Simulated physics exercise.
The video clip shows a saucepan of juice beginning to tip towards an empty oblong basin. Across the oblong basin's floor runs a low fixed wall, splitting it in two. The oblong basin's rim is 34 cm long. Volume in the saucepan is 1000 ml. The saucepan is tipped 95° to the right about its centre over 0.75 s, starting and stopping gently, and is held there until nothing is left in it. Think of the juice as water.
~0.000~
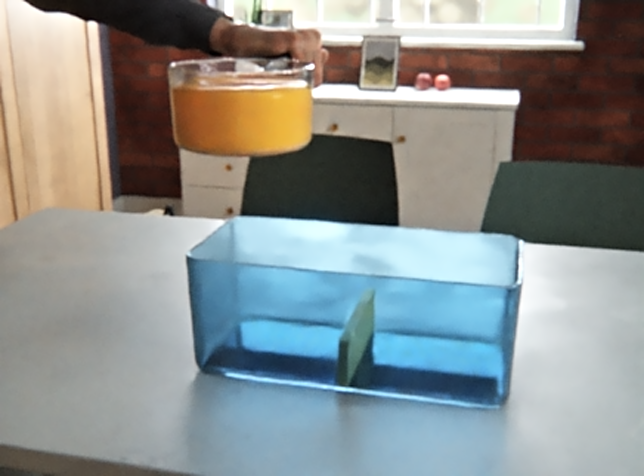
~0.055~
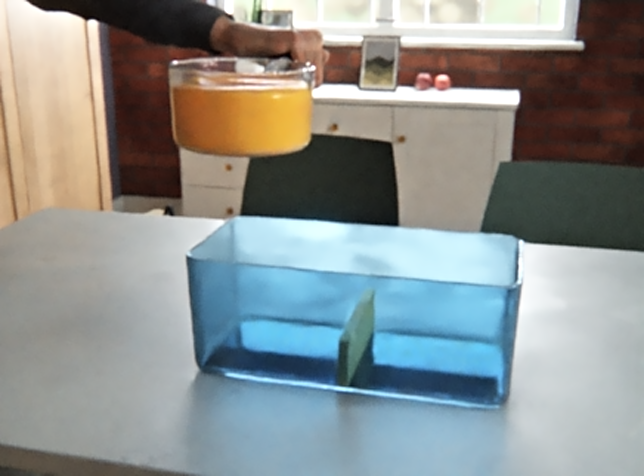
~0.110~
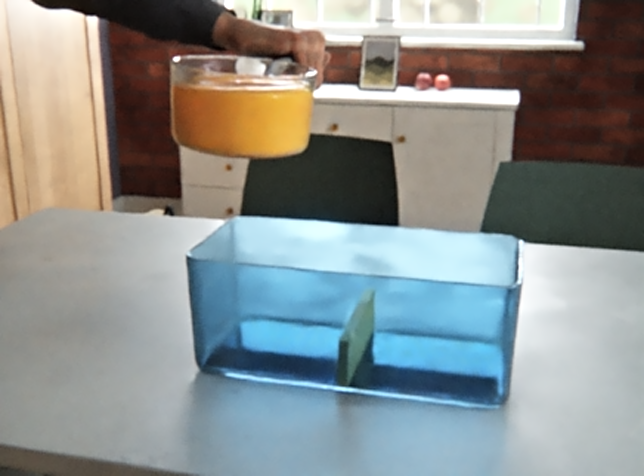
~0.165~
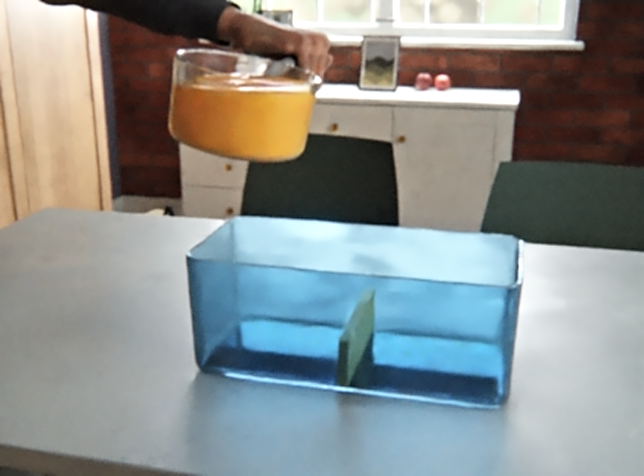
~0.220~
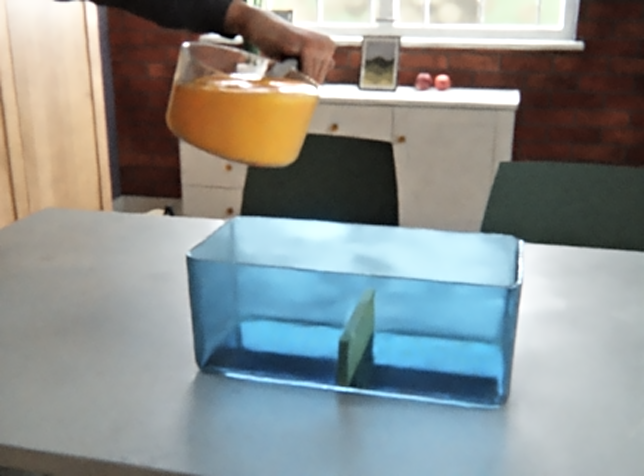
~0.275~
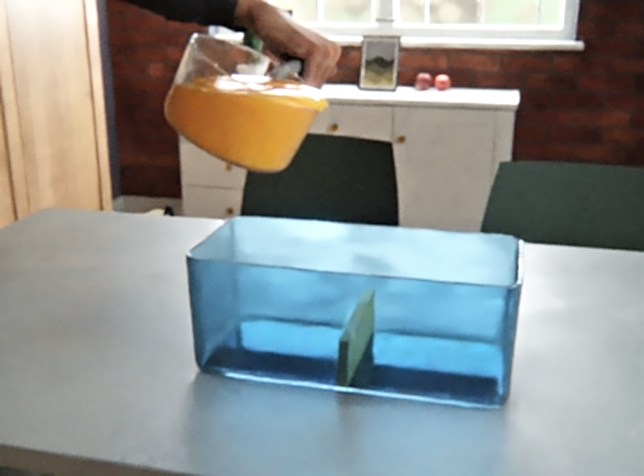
In a kitchen, a hand tilts a clear pan of orange juice rightward above a blue basin.
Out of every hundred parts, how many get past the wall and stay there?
About 67 out of 100.
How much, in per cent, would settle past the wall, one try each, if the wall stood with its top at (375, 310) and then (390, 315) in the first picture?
The first gives near 40 per cent and the second near 20 per cent.
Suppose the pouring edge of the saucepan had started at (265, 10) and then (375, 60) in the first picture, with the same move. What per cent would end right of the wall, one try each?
Roughly 35 per cent the first time and 95 per cent the second.
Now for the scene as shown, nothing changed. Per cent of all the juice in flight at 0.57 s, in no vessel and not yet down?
Close to 38 in a hundred.
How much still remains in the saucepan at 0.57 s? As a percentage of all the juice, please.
Roughly 44 per cent.
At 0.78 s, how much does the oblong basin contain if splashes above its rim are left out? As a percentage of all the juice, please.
78 per cent or thereabouts.
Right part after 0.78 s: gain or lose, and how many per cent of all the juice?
It goes higher by about 3 %.
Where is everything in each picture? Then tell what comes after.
In the first frame, it leans 0°; its right rim is at (310, 70); the juice meets the walls at (181, 81) and (309, 85); the oblong basin's rim runs from (210, 237) to (521, 262); the wall's top is at (358, 313).
In the second frame, it leans 1°; its right rim is at (311, 71); the juice meets the walls at (182, 80) and (310, 85).
In the third frame, it leans 5°; its right rim is at (313, 76); the juice meets the walls at (183, 80) and (311, 87).
In the fourth frame, it leans 11°; its right rim is at (315, 84); the juice meets the walls at (184, 80) and (314, 88).
In the fifth frame, it leans 19°; its right rim is at (318, 95); the juice meets the walls at (184, 82) and (318, 91).
In the sixth frame, it leans 28°; its right rim is at (318, 109); the juice meets the walls at (182, 83) and (319, 101); 2 per cent is over the edge.
By 0.57 s the tilt is 82° and 43 per cent is still to pour, 2 is left of the wall and 17 right of it.
By 0.78 s the tilt is 95° and 13 per cent is still to pour, 14 is left of the wall and 64 right of it.
By 1.01 s the tilt is 95° and 3 per cent is still to pour, 26 is left of the wall and 67 right of it.
By 1.25 s the tilt is 95° and 1 per cent is still to pour, 31 is left of the wall and 67 right of it.
At rest 32 per cent lies left of the wall, 67 right of it and 1 outside.
